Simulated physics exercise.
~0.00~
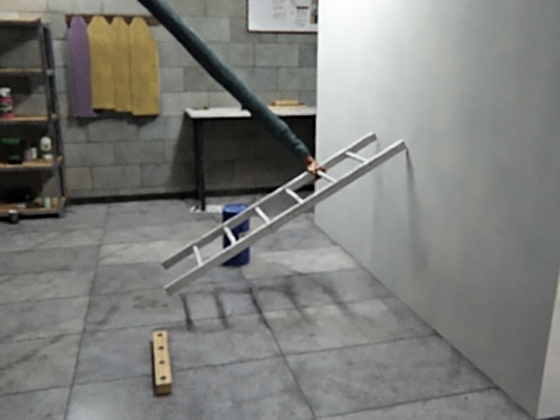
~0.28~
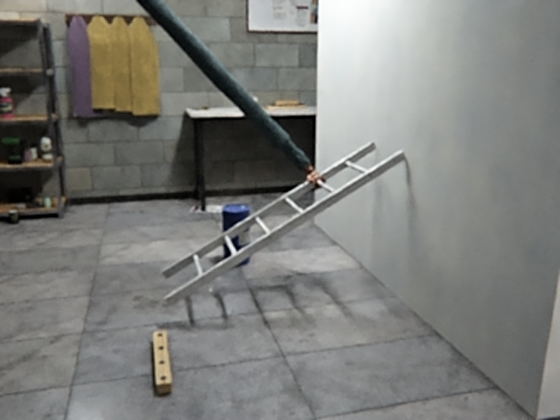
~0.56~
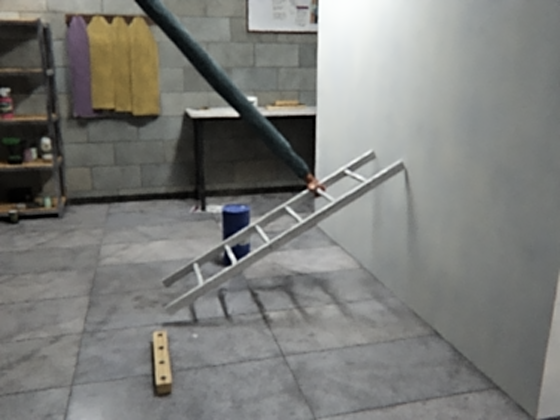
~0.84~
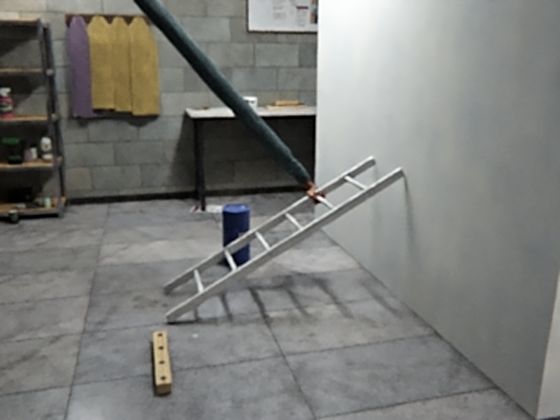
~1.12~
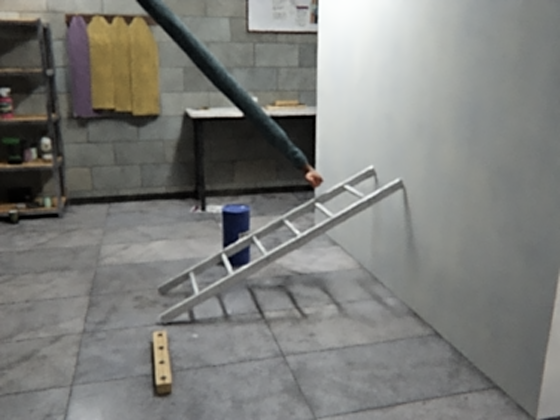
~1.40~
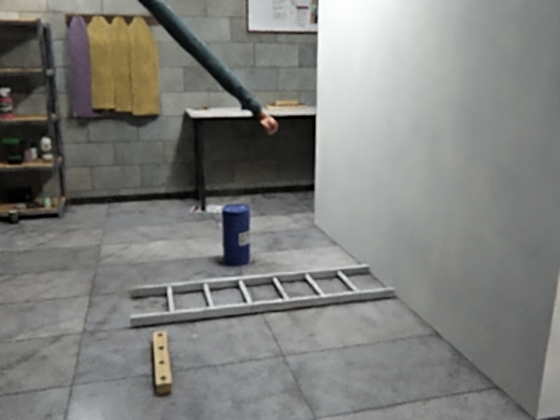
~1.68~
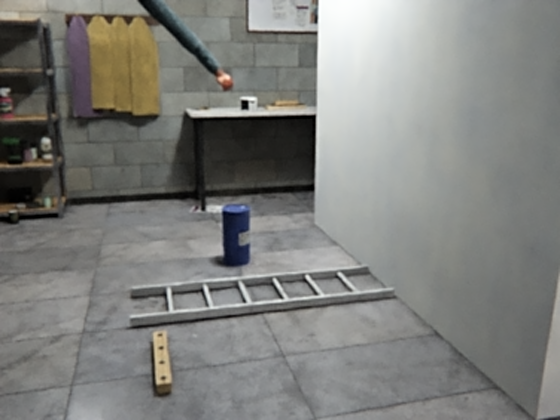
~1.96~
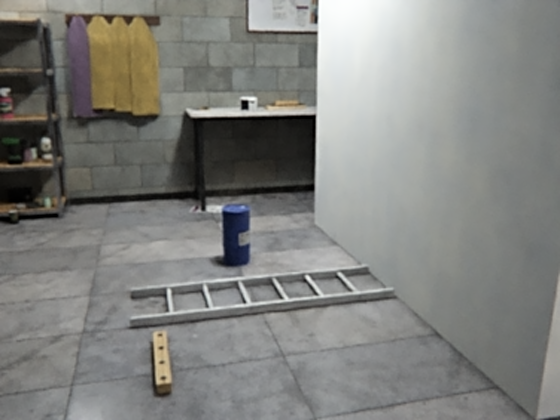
In a grey workshop with a tiled floor, a hand at the end of a long dark green sleeve holds a white, ladder-like gate at a slant beside a pale wall on the right. A blue canister stands behind it, and a batten lies in front. The hand lowers the gate until its lower end meets the floor and its upper end leans at the wall. The fingers let go and draw back. The gate slides out and drops flat onto the tiles. The arm withdraws, leaving the gate lying still between the unmoved canister and batten.
